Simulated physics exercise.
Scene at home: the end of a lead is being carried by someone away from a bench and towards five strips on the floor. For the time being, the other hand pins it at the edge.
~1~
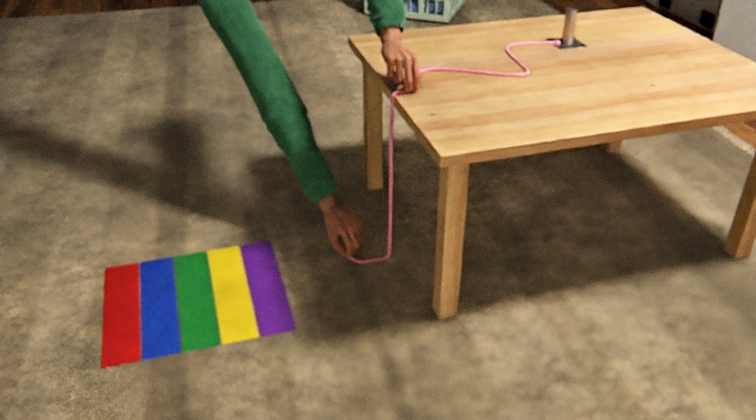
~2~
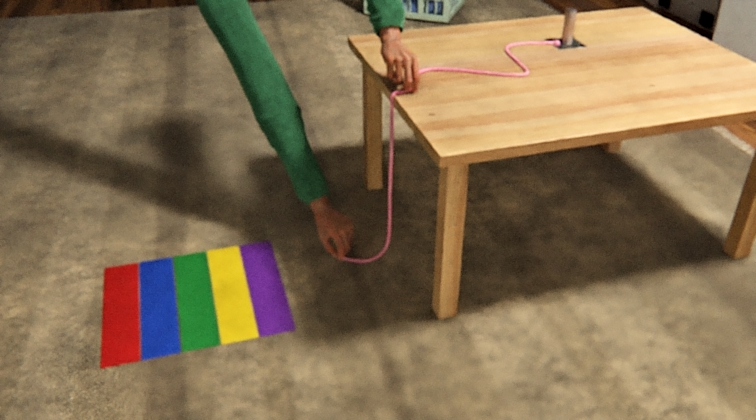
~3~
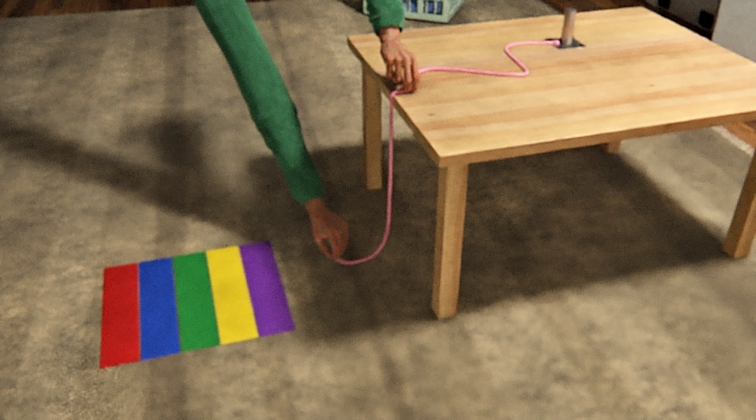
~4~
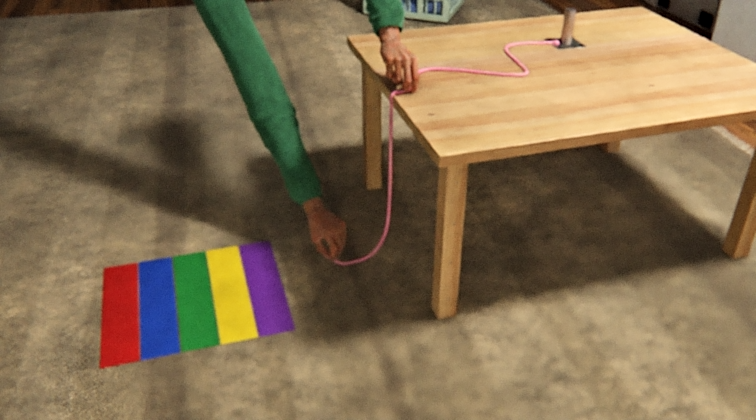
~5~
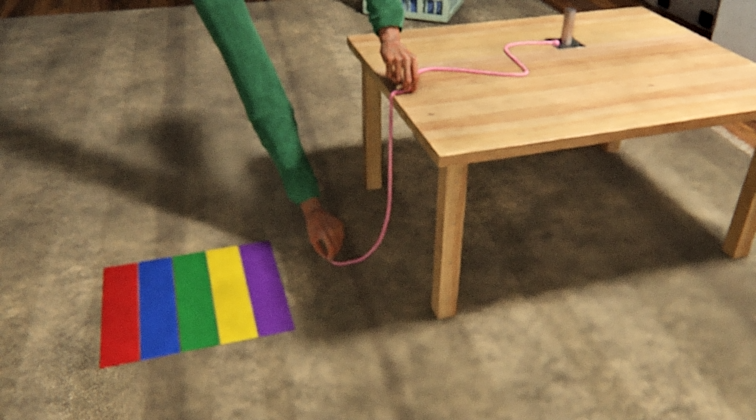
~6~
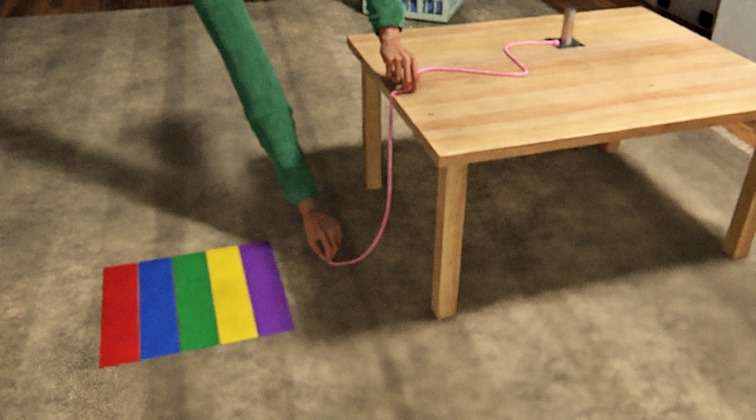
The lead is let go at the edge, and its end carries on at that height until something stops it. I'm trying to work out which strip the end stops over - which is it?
It stops over the red one.
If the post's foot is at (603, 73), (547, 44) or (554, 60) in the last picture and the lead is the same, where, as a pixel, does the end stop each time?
Estimated pixels per try: (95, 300); (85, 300); (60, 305).
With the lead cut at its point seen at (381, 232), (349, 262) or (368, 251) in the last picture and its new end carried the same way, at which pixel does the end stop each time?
Try by try: (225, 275), (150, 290) and (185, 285).
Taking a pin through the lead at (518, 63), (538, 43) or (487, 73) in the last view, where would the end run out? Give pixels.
Approximately (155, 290), (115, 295) and (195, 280), respectively.
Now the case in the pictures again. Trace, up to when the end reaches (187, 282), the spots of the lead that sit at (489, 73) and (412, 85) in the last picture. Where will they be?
The first goes to (418, 72), the other to (366, 143).
Soon after, end near (187, 282); over green.
After that, end near (140, 291); over blue.
At the stop, end near (111, 296); over red. It gets as far as the red strip.
